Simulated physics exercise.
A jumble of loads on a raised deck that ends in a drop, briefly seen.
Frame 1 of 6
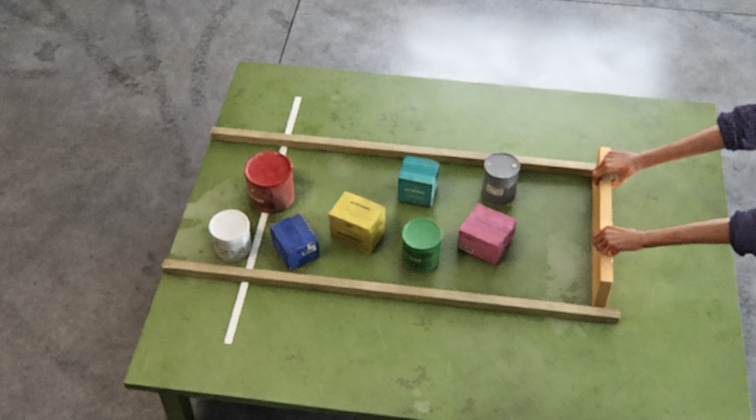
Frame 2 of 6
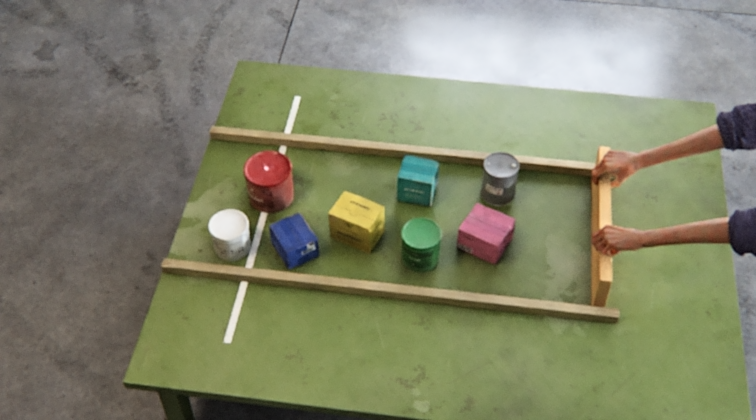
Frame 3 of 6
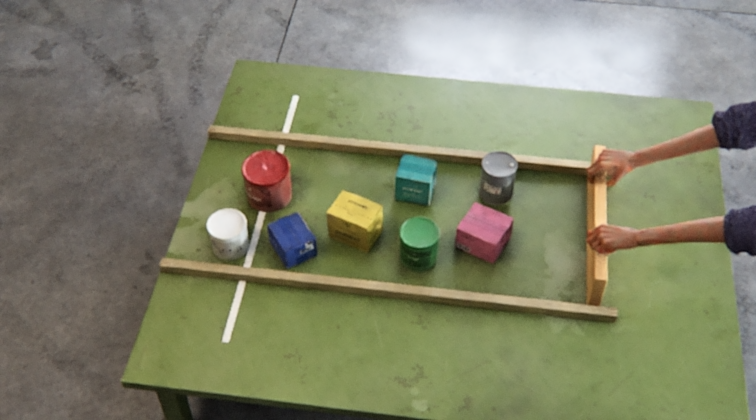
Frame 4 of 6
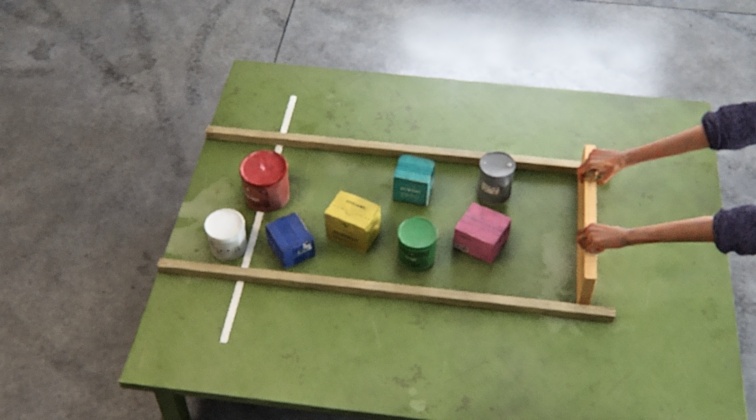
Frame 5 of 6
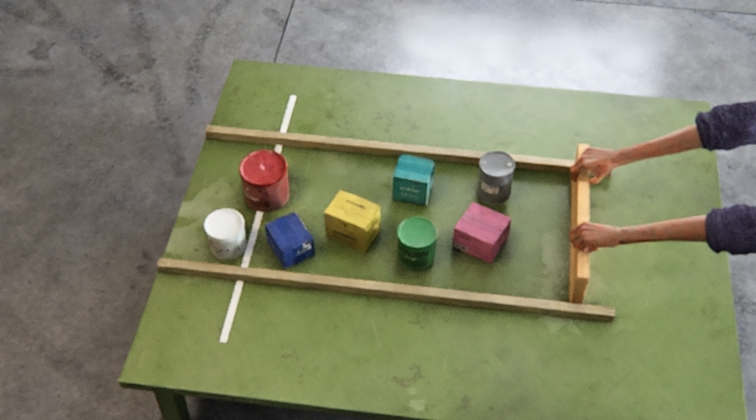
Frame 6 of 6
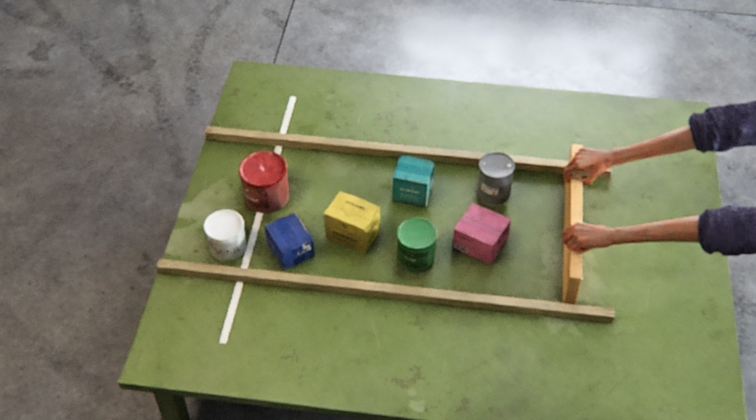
On a green table, two hands slide a wooden plank slightly left toward scattered containers.
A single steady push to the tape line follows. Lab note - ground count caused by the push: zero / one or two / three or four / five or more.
When it halts, one, or two, of them have come off.
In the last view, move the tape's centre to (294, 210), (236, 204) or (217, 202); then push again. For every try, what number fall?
In order: 0, 4 and 4.
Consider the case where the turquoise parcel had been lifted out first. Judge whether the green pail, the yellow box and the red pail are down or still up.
Green pail stays put, yellow box stays put, red pail stays put.
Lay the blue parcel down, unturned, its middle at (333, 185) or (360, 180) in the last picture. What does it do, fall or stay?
In that order, it is not pushed off; is not pushed off.
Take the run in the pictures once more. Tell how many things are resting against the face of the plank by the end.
It touches 4.
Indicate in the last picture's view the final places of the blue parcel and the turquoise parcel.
Around (188, 246), then around (248, 183).
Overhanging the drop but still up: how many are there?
Overhang count: 0.
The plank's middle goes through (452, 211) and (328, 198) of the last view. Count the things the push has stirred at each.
Up to then 4, and up to the other point 8.
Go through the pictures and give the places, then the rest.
In the first picture, white pail (231, 236); red pail (270, 183); blue parcel (295, 241); plank (602, 226); tape (267, 207).
In the second picture, red pail (270, 182); plank (601, 226).
In the third picture, blue parcel (293, 240); grey canister (498, 178).
In the fourth picture, white pail (227, 235); pink box (482, 233).
In the fifth picture, red pail (265, 182); green pail (417, 245).
In the sixth picture, white pail (226, 236); red pail (265, 183); blue parcel (290, 241); plank (573, 223); tape (262, 207).
Soon after, none off yet; white pail at rest near (226, 236); red pail at rest near (265, 183); blue parcel at rest near (290, 241).
Then, none off yet; white pail at rest near (226, 236); red pail at rest near (265, 183); blue parcel moved a little near (271, 244).
By the end, the number that fall off is one or two; fallen, white pail.
